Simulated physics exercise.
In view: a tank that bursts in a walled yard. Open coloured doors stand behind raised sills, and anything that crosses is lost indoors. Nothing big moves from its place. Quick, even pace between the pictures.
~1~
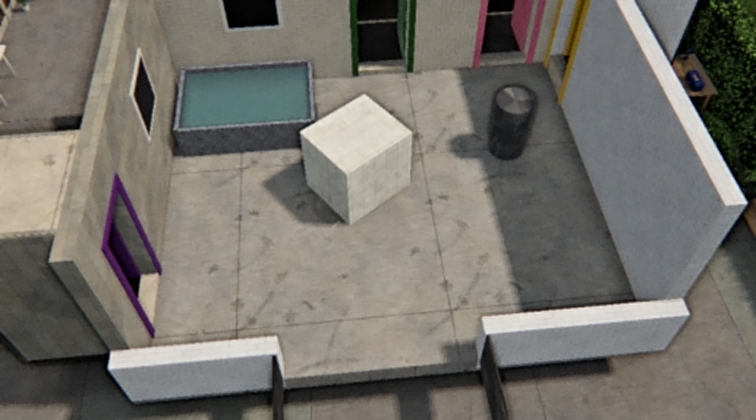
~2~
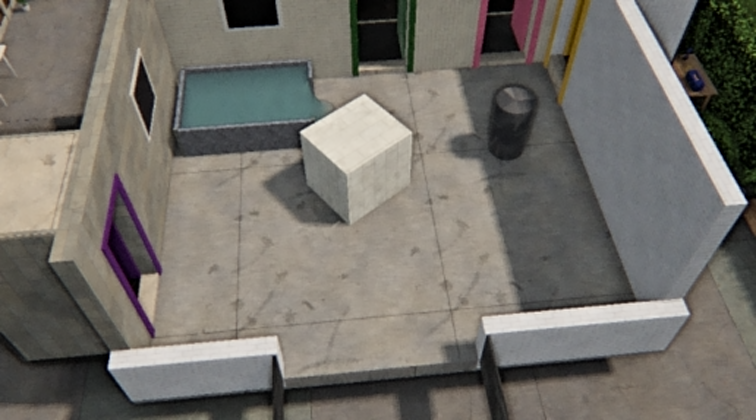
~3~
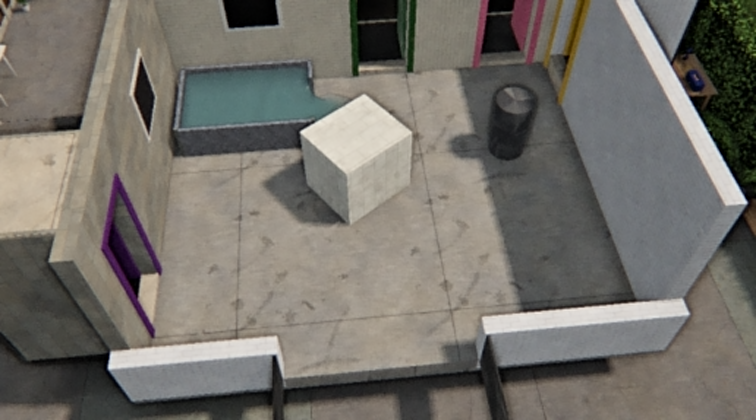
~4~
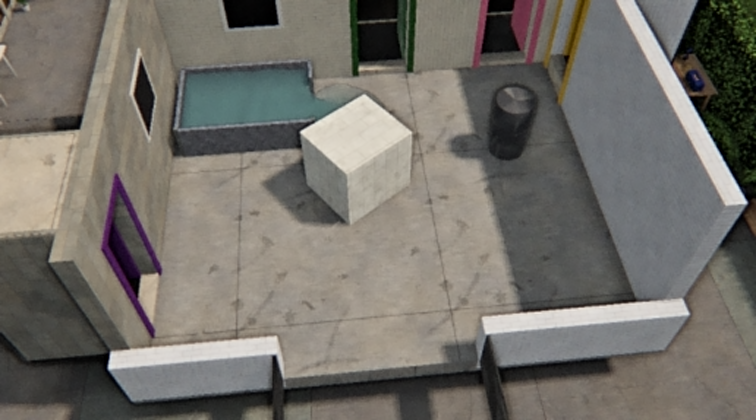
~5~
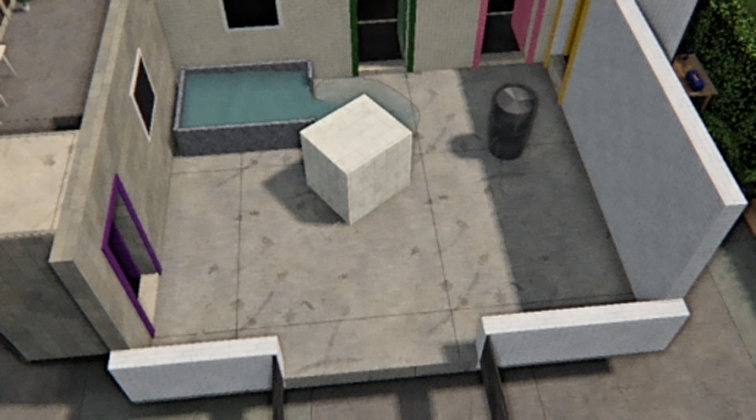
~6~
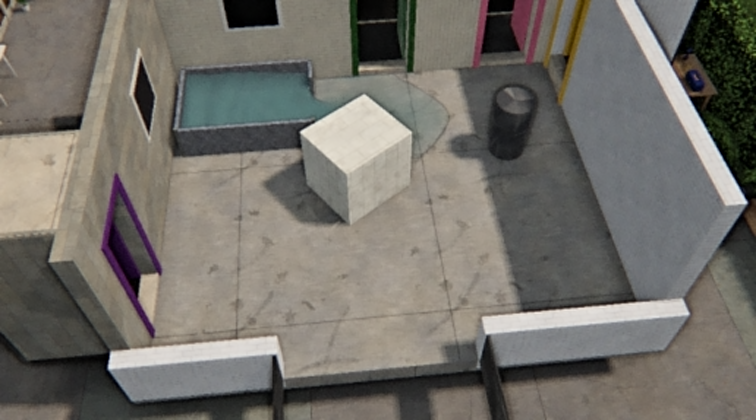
Water pours from a gap in the tank and spreads right behind the pale block.
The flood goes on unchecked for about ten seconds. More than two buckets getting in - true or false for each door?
Green door: False; purple door: False; pink door: True; yellow door: False.
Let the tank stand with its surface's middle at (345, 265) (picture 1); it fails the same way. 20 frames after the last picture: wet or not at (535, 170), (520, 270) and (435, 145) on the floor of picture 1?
Log: Flood; flood; no flood.
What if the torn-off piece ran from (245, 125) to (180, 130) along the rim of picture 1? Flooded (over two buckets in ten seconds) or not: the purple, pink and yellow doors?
In short: The purple one lets more in; the pink one stays under; the yellow one keeps below it.
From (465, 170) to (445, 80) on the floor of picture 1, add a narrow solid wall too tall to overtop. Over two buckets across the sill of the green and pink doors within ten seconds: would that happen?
In turn: The green door tops the mark; the pink door stays shy of it.
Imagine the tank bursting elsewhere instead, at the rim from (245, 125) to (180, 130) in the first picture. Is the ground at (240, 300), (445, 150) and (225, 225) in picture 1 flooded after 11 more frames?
Taking the points in order: Swamped, unwetted and swamped.
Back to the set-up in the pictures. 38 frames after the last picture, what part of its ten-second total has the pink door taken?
That share would be near 95 %.
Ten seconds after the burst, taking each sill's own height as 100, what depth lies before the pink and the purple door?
Some 60 percent and then some 50 percent.
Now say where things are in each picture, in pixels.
The first picture shows still water in the open tank at (247, 97).
In the second picture, the front is at a hidden place, out from the gap at (312, 115).
In the third picture, the front is at a hidden place, out from the gap at (312, 117).
In the fourth picture, water pours out at (312, 118) and has run to a hidden place.
In the fifth picture, the front is at (413, 109), out from the gap at (312, 117).
In the sixth picture, the front is at (443, 122), out from the gap at (312, 117).
A moment on, water covers 25 % of the floor; the green door wet at the sill, nothing in, the purple door not reached, the pink door not reached, the yellow door not reached.
Next, water covers 35 % of the floor; the green door wet at the sill, nothing in, the purple door not reached, the pink door wet at the sill, nothing in, the yellow door wet at the sill, nothing in.
Then, water covers 45 % of the floor; the green door wet at the sill, nothing in, the purple door not reached, the pink door under two buckets in, the yellow door wet at the sill, nothing in.
Later, water covers 60 % of the floor; the green door wet at the sill, nothing in, the purple door wet at the sill, nothing in, the pink door over two buckets in, the yellow door wet at the sill, nothing in.
In the end, water covers 95 % of the floor; the green door wet at the sill, nothing in, the purple door wet at the sill, nothing in, the pink door over two buckets in, the yellow door wet at the sill, nothing in.
